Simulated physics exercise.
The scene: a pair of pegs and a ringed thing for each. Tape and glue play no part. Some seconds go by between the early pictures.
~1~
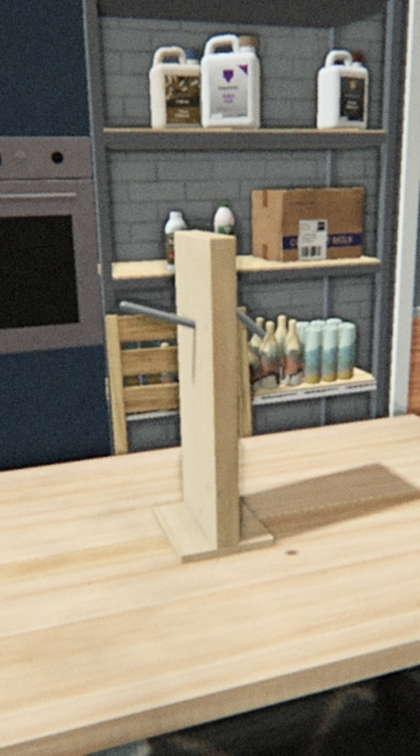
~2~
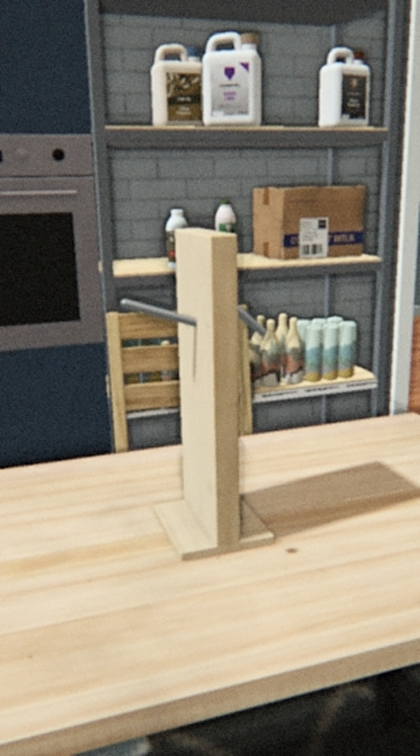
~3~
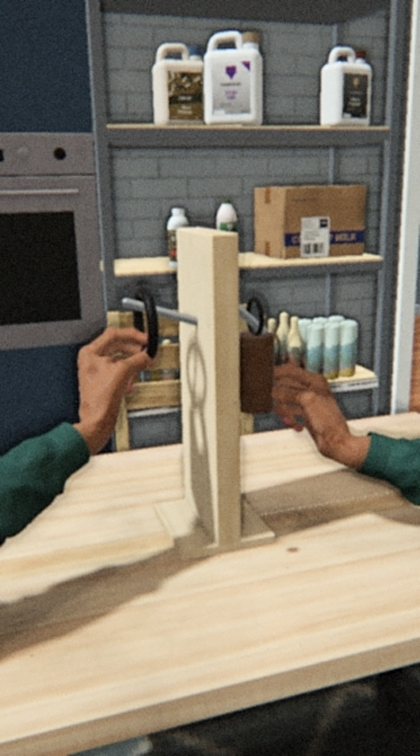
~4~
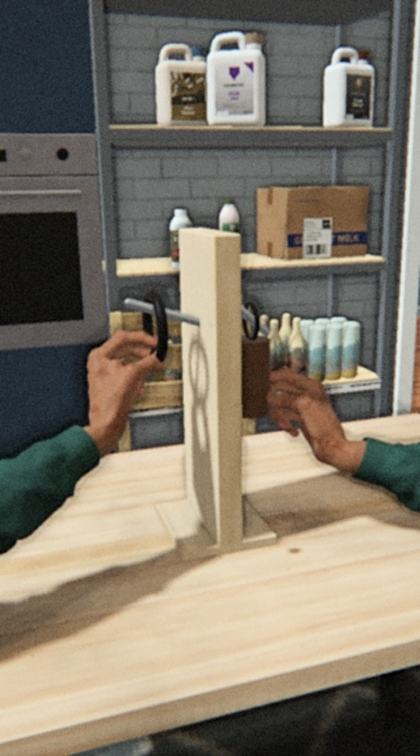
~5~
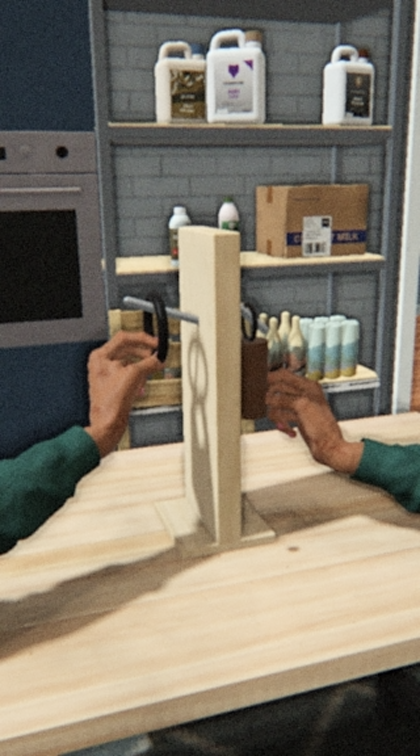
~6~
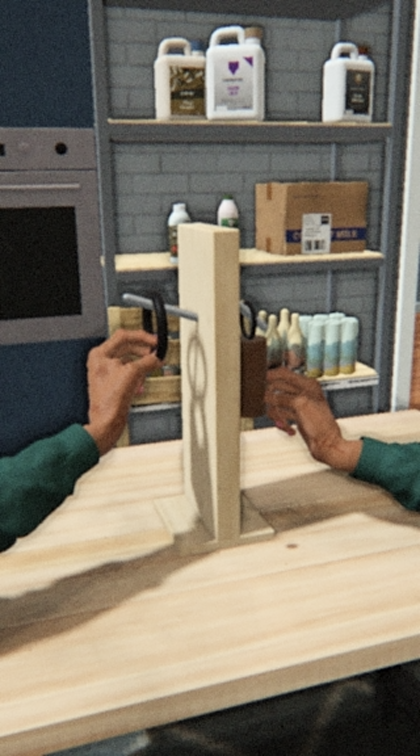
On a wooden table before some shelves, a stand with two pegs stood alone, then two hands appeared, holding a black ring on the left peg and a brown ringed object on the right, barely moving.
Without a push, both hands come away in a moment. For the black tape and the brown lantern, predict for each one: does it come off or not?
Prediction - the black tape: No, it stays; the brown lantern: Yes, it comes off.
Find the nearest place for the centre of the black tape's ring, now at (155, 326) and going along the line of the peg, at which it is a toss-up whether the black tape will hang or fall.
Threshold: About (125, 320).
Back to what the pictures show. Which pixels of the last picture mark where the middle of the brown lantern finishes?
Around (337, 489).
Then, 0.16 s past the last view, black tape at rest near (154, 327); brown lantern leaning 21° off how it started near (261, 385).
Then, 0.28 s past the last view, black tape leaning 5° off how it started near (153, 327); brown lantern in the air near (289, 463).
Then, 0.36 s past the last view, black tape at rest near (154, 327); brown lantern in the air near (329, 490).
Finally, the black tape hangs there, near (156, 328); the brown lantern slips down, near (337, 489).
